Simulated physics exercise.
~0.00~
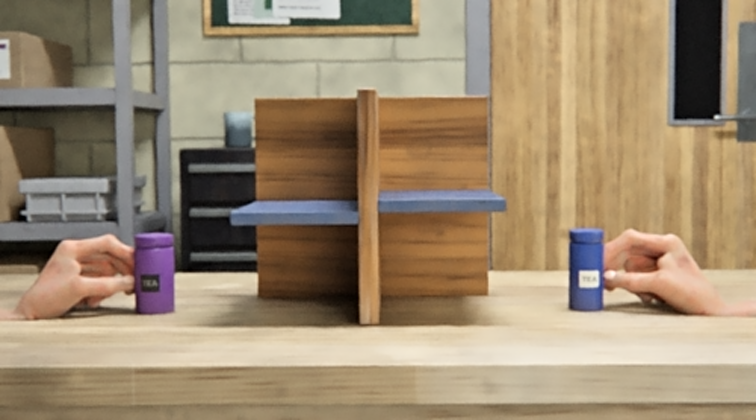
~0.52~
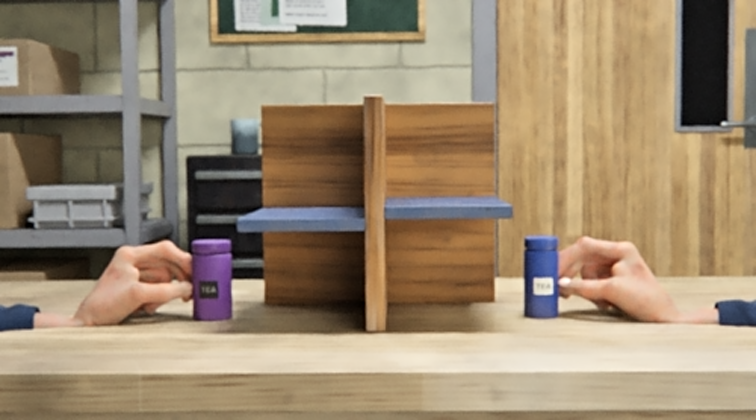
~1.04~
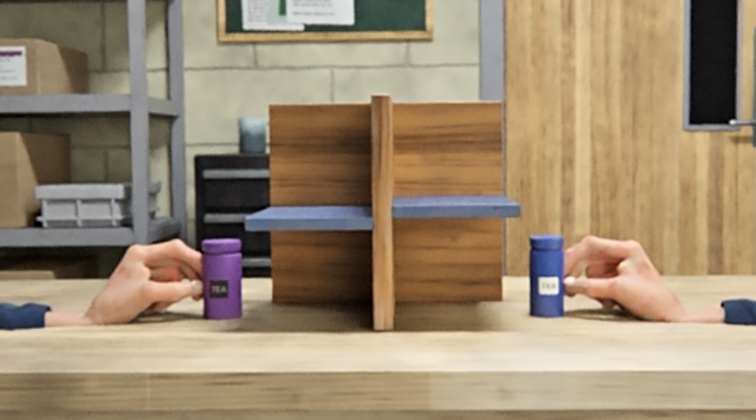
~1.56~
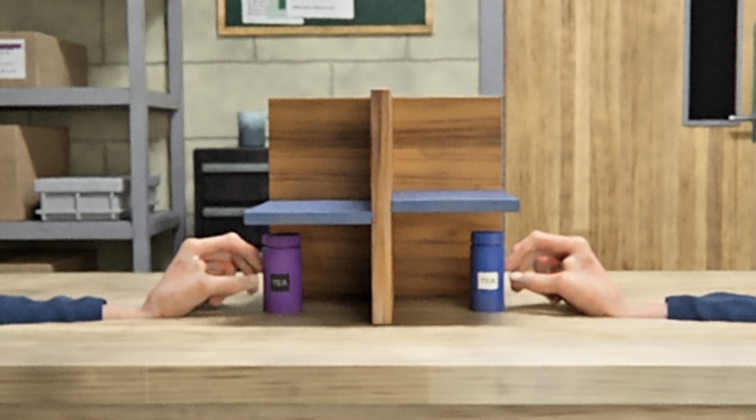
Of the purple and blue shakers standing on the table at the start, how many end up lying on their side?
None of them do. Both the purple shaker and the blue shaker are still upright at the end.
Two hands pushing a purple shaker and a blue shaker inward from opposite sides until both slide under the blue shelves.
